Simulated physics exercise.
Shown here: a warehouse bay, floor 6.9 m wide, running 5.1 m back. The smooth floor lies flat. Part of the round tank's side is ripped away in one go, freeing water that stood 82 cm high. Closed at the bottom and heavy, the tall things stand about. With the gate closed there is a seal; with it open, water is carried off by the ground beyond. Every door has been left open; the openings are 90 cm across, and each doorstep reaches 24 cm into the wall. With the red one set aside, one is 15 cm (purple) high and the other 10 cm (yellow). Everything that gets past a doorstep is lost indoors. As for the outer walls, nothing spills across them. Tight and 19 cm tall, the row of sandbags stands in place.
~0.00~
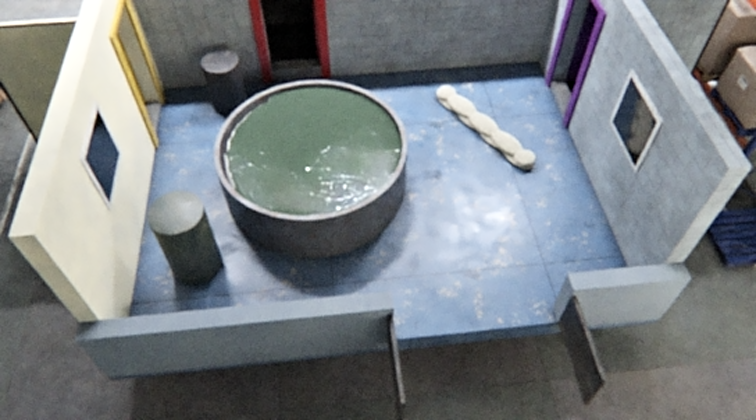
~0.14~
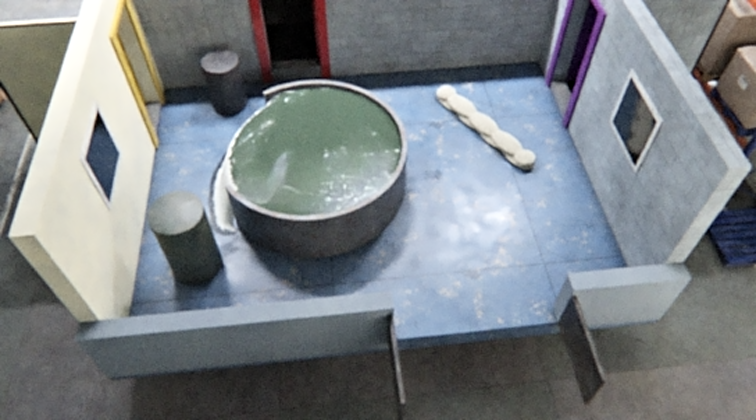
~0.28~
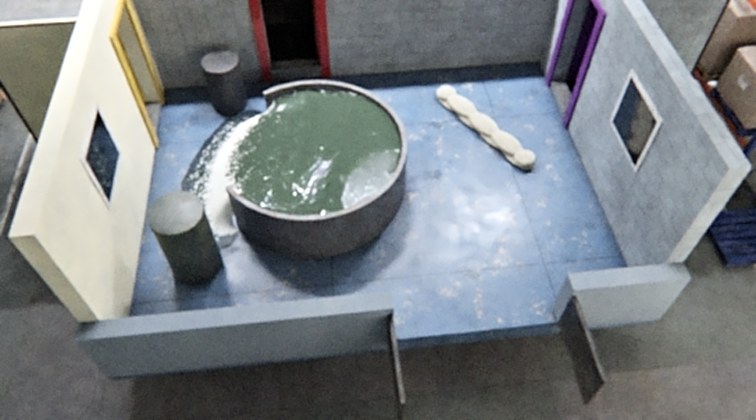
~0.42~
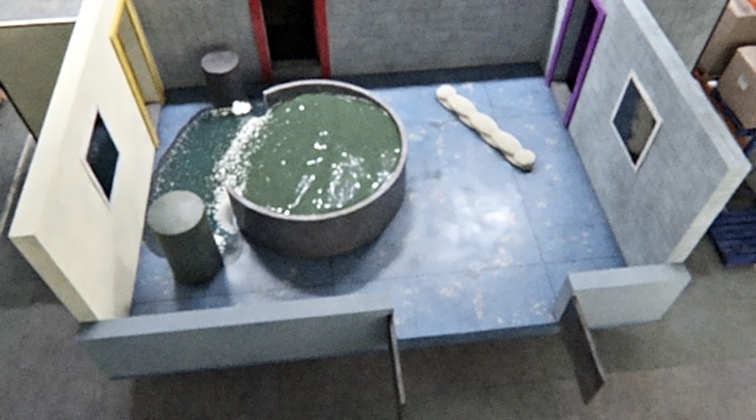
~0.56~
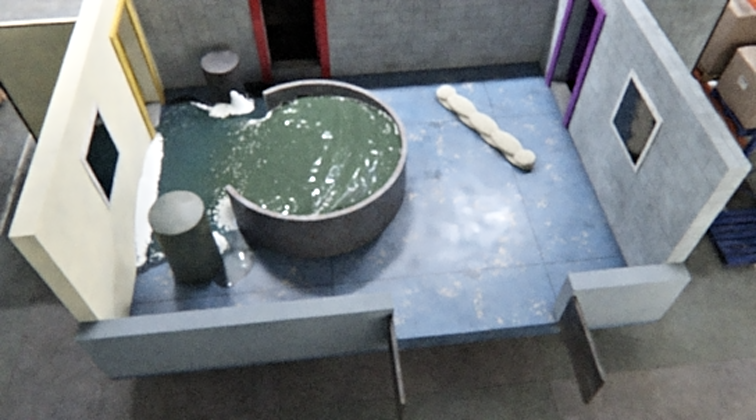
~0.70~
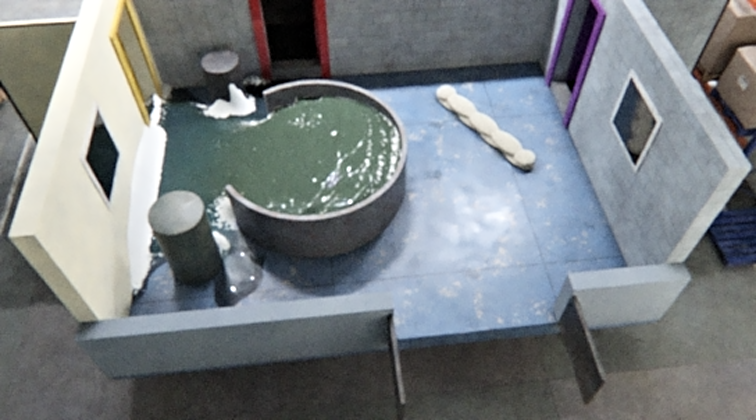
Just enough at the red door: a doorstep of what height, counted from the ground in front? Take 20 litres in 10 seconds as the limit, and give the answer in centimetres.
A doorstep of about 11.5 cm would do.
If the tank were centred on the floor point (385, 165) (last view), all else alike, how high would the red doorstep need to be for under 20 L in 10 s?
You'd need some 23 cm.
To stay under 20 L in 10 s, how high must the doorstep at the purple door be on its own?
Door purple, min height approx. 7.5 cm.
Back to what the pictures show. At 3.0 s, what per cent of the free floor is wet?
Wet: Close to 55 %.
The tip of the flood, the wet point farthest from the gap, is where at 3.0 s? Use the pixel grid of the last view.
Look about (461, 68) in the last picture.
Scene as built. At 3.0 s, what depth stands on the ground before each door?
Door by door in cm - purple 0, red 8, yellow 41.
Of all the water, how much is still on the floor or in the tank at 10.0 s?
I'd put it at about 74 per cent.
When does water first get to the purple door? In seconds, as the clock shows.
Arrival: Purple 3.6 s.
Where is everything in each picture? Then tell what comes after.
The first picture shows still water, 82 cm deep, in the round tank at (312, 147); the red door at (291, 32) is dry.
In the second picture, the front is at a hidden place, 0.3 m from the gap at (231, 161); 0.5 m2 of floor is wet, 82 cm left at the back.
In the third picture, the front is at a hidden place, 0.8 m from the gap at (232, 164); 1.8 m2 of floor is wet, 82 cm left at the back.
In the fourth picture, the gap is at (232, 166), the front 1.3 m out at (203, 112); the back of the round tank holds 82 cm.
In the fifth picture, water pours out at (232, 167) and has run 1.9 m, to (173, 105); about 11 cm deep outside, 80 cm at the back.
In the sixth picture, water pours out at (232, 167) and has run 2.3 m, to (165, 90); about 12 cm deep outside, 72 cm at the back; 0.2 m in a straight line remain to the red door at (291, 32).
After 1.4 s water covers 25 % of the floor, deepest (67 cm) near (165, 90); 10 cm at the red door, 0 litres in over its 24 cm doorstep.
After 3.0 s water covers 55 % of the floor, deepest (45 cm) near (163, 104); 8 cm at the red door, 0 litres in over its 24 cm doorstep.
After 10.0 s water covers 95 % of the floor, deepest (17 cm) near (413, 72); 8 cm at the red door, 0 litres in over its 24 cm doorstep.
At the red door as built, the water arrived by 0.8 s and peaked near 19 cm at 5.0 s.
With a doorstep of 9.5 cm, 36 litres would have come in within the 10 s; with 13 cm, 13 litres. So under 20 litres takes about 11.5 cm.
